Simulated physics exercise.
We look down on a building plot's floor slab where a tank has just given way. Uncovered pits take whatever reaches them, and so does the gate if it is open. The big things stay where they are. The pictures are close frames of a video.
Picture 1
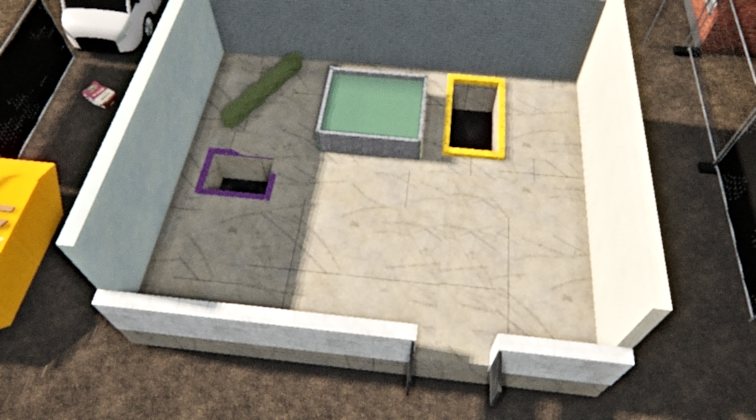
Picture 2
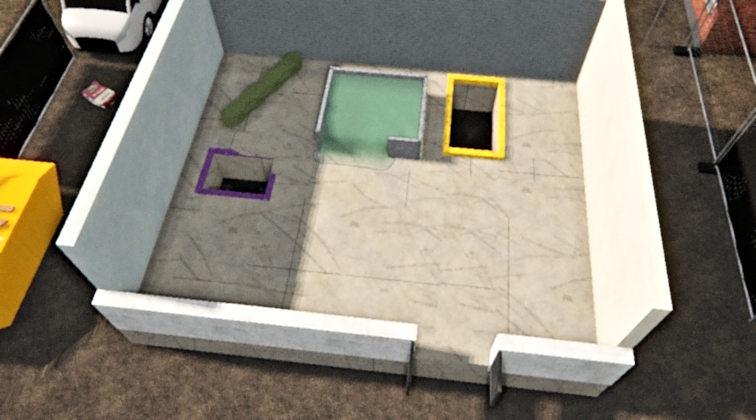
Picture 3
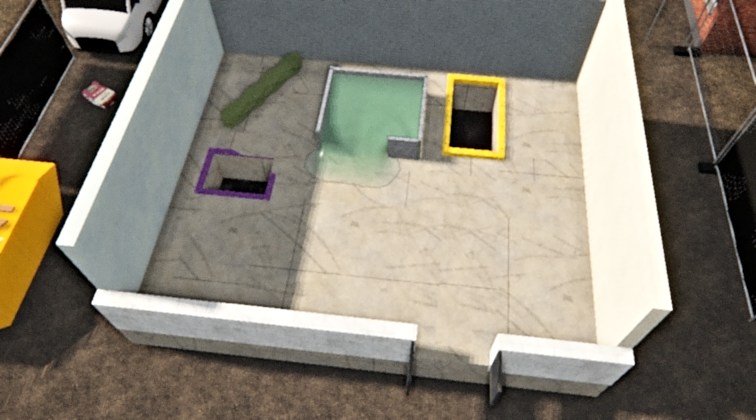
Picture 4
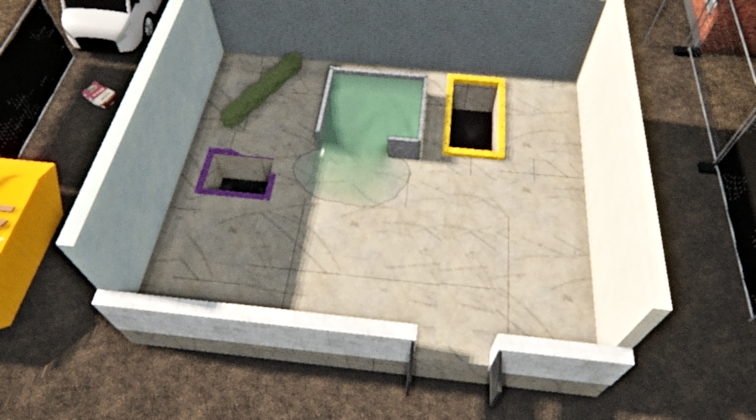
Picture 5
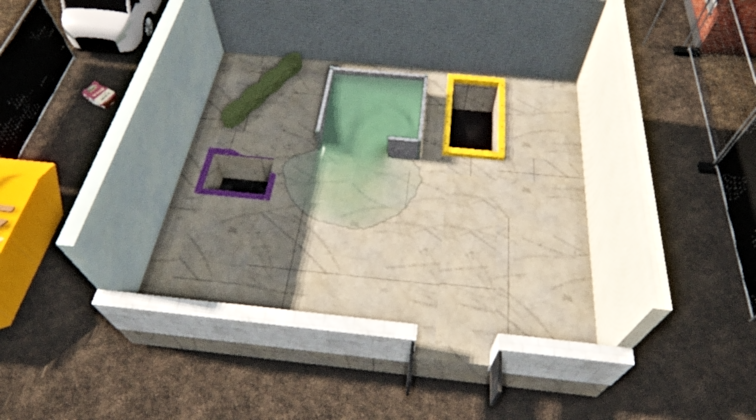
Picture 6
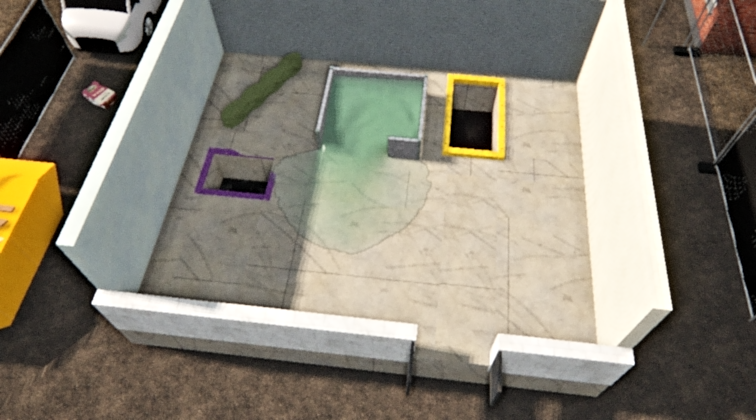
In this clip, the front wall of a green-water tank on a walled concrete slab opens, and water pours through the gap, spreading across the floor in a widening, rounded pool between the purple-edged and yellow-edged openings.
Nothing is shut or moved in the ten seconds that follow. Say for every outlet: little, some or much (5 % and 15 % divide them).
The gate takes from 5 to 15 %; the purple pit takes over 15 %; the yellow pit takes under 5 %.
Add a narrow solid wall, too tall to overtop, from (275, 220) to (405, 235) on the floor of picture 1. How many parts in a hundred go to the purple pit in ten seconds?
Parts in a hundred: Purple 30.
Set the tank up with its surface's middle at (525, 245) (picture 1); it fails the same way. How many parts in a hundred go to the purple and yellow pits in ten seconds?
Roughly, in per cent: Purple 0, yellow 0.
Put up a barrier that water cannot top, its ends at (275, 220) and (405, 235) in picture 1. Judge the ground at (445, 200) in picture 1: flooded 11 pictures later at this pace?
At that place: Covered.
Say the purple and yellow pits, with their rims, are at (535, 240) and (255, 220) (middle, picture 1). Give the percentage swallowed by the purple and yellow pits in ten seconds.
Parts in a hundred: Purple 12, yellow 6.
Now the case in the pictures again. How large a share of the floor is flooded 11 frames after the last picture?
Some 35 per cent.
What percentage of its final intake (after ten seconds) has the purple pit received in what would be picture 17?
Close to 10 %.
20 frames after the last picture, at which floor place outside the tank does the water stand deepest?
Near (143, 312).
A moment on, water covers 25 % of the floor; the gate 0 %, the purple pit 1 %, the yellow pit 0 %.
Next, water covers 35 % of the floor; the gate 0 %, the purple pit 2 %, the yellow pit 0 %.
Then, water covers 40 % of the floor; the gate 3 %, the purple pit 3 %, the yellow pit 0 %.
Later, water covers 50 % of the floor; the gate 6 %, the purple pit 9 %, the yellow pit 0 %.
In the end, water covers 65 % of the floor; the gate 9 %, the purple pit 19 %, the yellow pit 0 %.
